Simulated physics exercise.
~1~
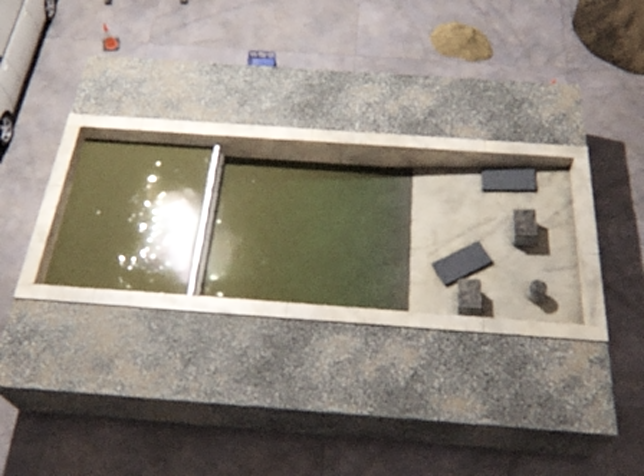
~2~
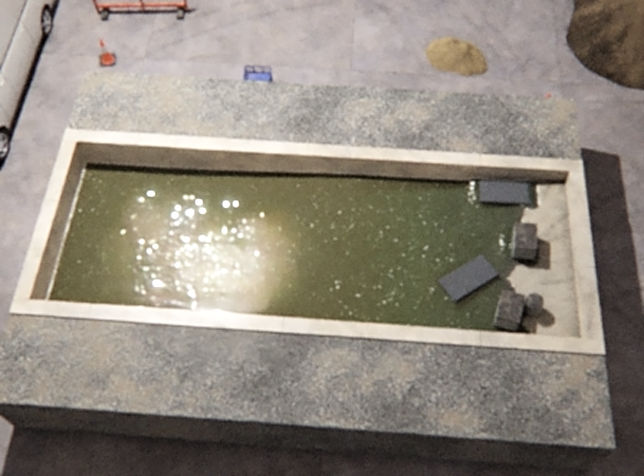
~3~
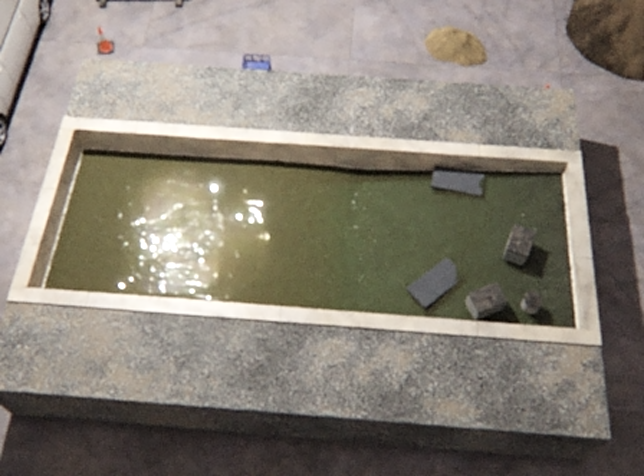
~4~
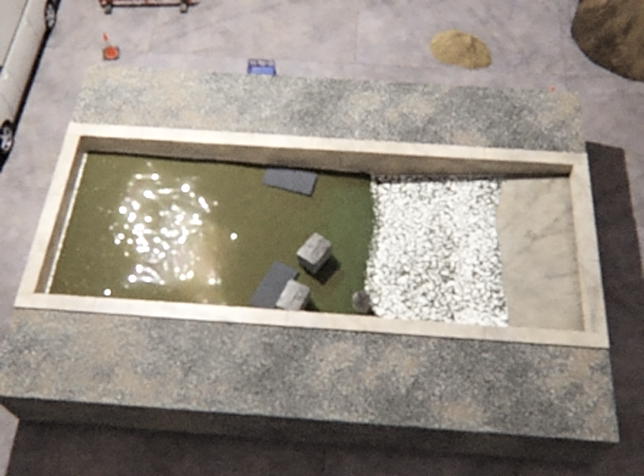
In the video, a divider is gone from a long basin of green water, and the water surges right over the pale slope, lifting grey slabs and blocks, then draws back left, carrying them along and ending with a white, frothy-looking band beside bare slope.
